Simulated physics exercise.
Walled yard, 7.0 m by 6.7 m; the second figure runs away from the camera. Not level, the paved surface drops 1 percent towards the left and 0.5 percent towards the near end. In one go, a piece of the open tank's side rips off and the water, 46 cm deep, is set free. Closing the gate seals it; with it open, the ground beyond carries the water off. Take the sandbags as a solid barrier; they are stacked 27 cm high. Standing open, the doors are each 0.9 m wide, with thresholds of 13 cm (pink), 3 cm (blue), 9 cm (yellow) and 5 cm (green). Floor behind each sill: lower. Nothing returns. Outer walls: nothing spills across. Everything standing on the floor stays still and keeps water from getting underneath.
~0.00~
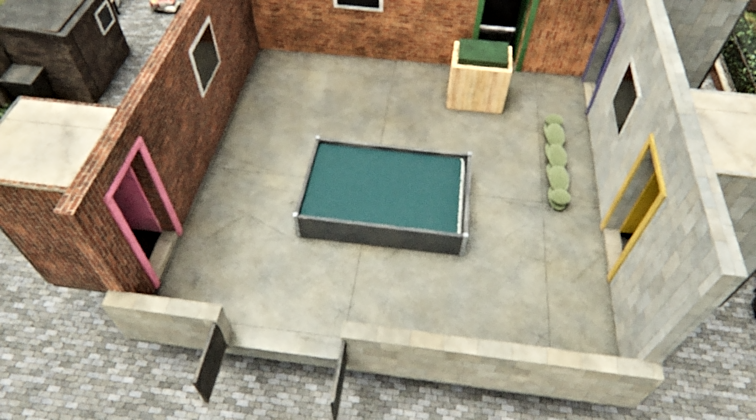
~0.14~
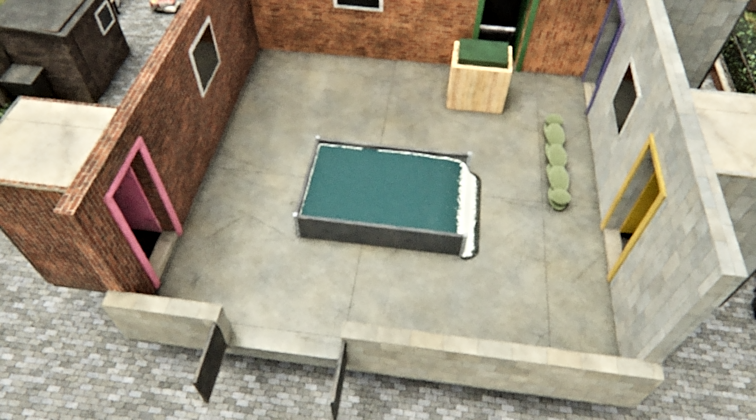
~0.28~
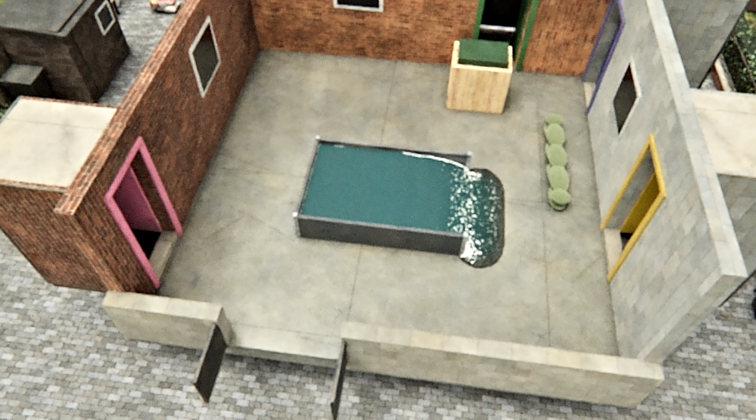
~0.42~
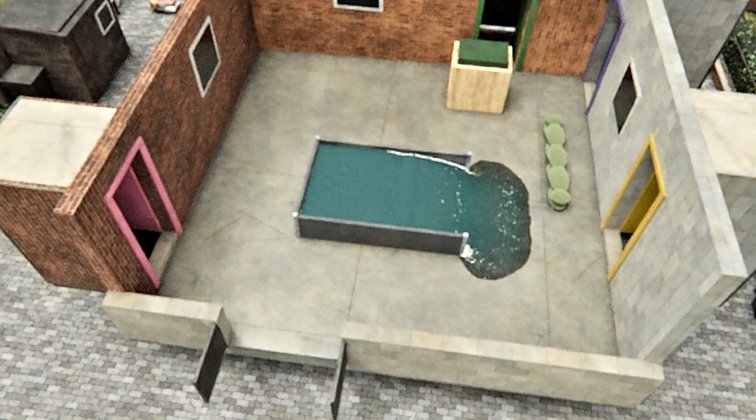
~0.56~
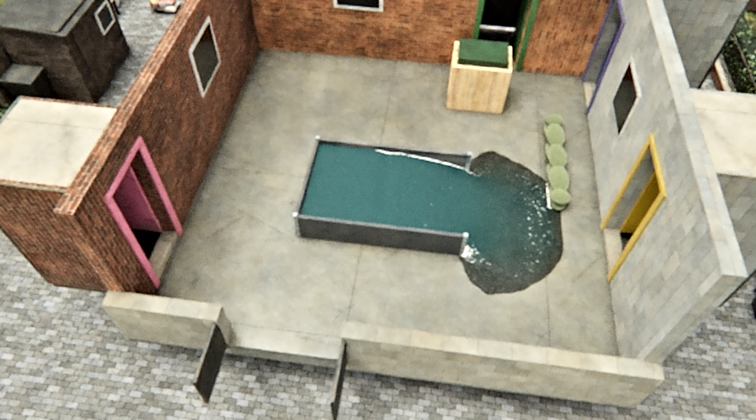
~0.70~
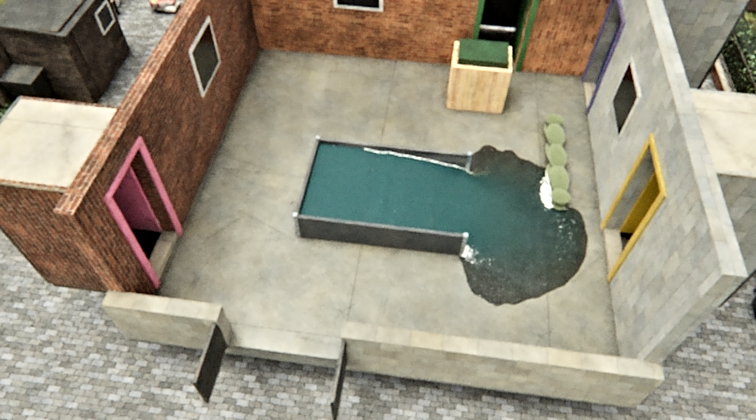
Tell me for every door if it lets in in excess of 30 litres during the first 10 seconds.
In the first 10 seconds the pink door does not let in over 30 litres; the blue door lets in over 30 litres; the yellow door lets in over 30 litres; the green door lets in over 30 litres.
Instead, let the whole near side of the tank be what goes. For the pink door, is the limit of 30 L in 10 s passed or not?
So for pink: No.
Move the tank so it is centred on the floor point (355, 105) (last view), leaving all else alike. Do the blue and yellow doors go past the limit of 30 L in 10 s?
Well, blue ends up beyond the mark and yellow ends up inside the mark.
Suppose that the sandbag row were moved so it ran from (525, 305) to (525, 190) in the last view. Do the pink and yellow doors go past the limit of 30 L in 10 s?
Result: Pink door inside the limit; yellow door inside the limit.
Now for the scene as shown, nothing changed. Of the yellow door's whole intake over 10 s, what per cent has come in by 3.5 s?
Roughly 80 percent is in by then.
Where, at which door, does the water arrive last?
I'd say the pink one.
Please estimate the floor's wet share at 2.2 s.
Close to 25 in a hundred.
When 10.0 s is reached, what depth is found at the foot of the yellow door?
Roughly 3.5 cm deep.
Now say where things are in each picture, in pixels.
Still water, 46 cm deep, in the open tank at (387, 187), in the first picture.
Water pours out at (463, 208) and has run 0.9 m, to (468, 255); typically 8 cm deep outside, 46 cm at the open tank's back, in the second picture.
Water pours out at (463, 208) and has run 1.1 m, to (479, 263); typically 8 cm deep outside, 46 cm at the open tank's back, in the third picture.
The front is at (517, 264), 1.3 m from the gap at (463, 209); 2.1 m2 of floor is under water; 46 cm left at the back of the open tank, in the fourth picture.
Water pours out at (463, 209) and has run 1.7 m, to (557, 250); typically 6 cm deep outside, 46 cm at the open tank's back, in the fifth picture.
The front is at (582, 241), 2.0 m from the gap at (463, 209); 4.2 m2 of floor is under water; 46 cm left at the back of the open tank, in the sixth picture.
After 1.4 s water covers 15 % of the floor and is deepest (24 cm) near (604, 244); pink door not reached, blue door not reached, yellow door 21 cm at the sill, 20 L in, green door not reached.
After 2.2 s water covers 25 % of the floor and is deepest (25 cm) near (536, 203); pink door not reached, blue door not reached, yellow door 23 cm at the sill, 84 L in, green door not reached.
After 3.5 s water covers 35 % of the floor and is deepest (28 cm) near (622, 380); pink door not reached, blue door 2 cm at the sill, 0 L in, yellow door 20 cm at the sill, 182 L in, green door 10 cm at the sill, 13 L in.
After 6.0 s water covers 60 % of the floor and is deepest (12 cm) near (569, 373); pink door not reached, blue door 8 cm at the sill, 26 L in, yellow door 9 cm at the sill, 229 L in, green door 8 cm at the sill, 55 L in.
After 10.0 s water covers 90 % of the floor and is deepest (10 cm) near (144, 318); pink door 10 cm at the sill, 0 L in, blue door 5 cm at the sill, 54 L in, yellow door 4 cm at the sill, 230 L in, green door 4 cm at the sill, 66 L in.
